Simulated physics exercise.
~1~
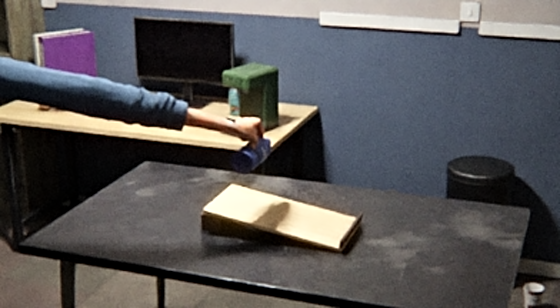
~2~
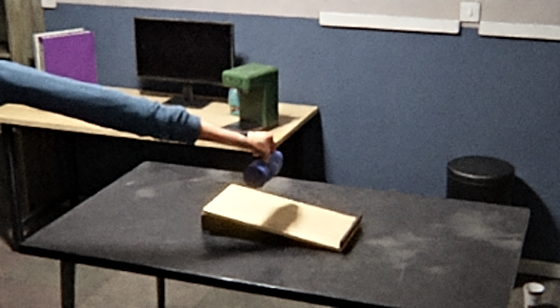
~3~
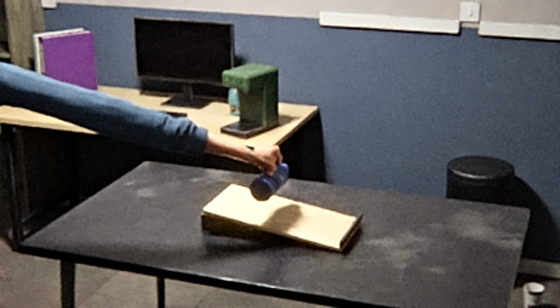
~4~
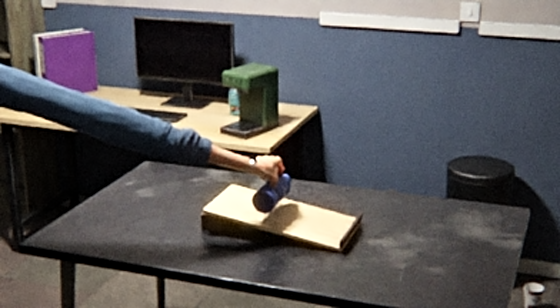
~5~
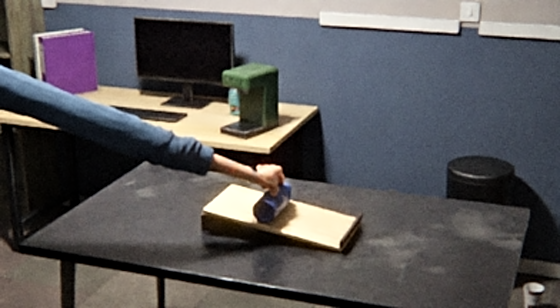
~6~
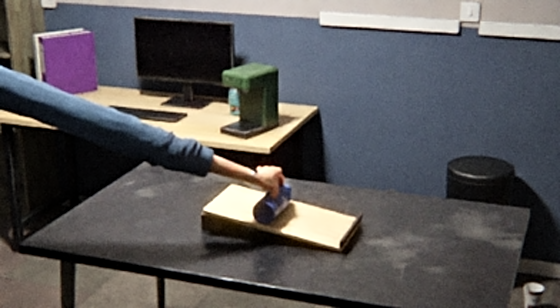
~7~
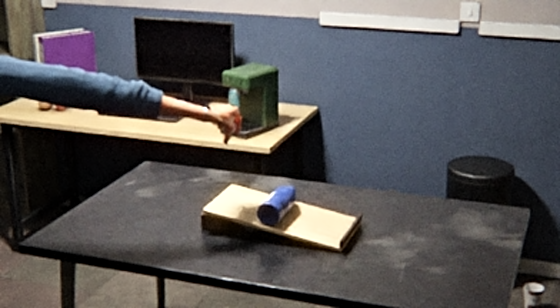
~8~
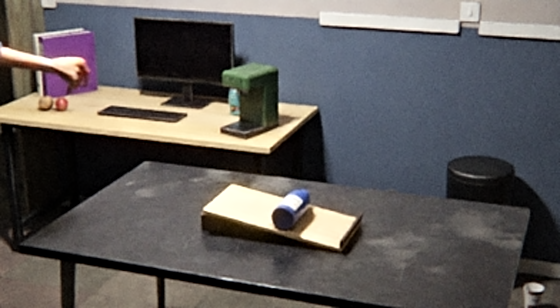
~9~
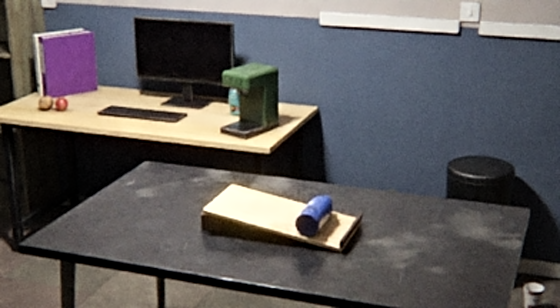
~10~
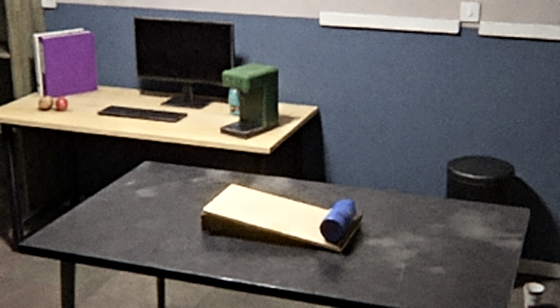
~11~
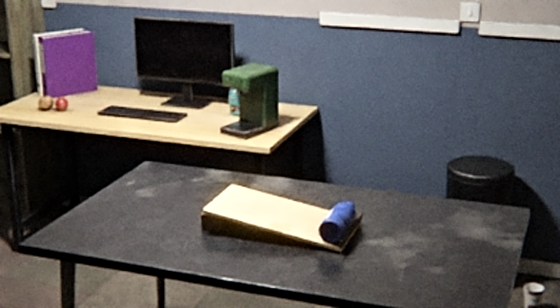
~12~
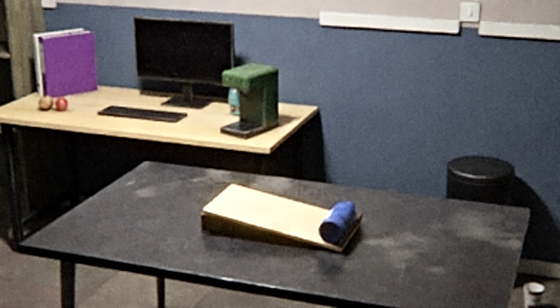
Hand laying a blue bottle on its side on a sloping board, then withdrawing as it rolls right and stops near the lower end.
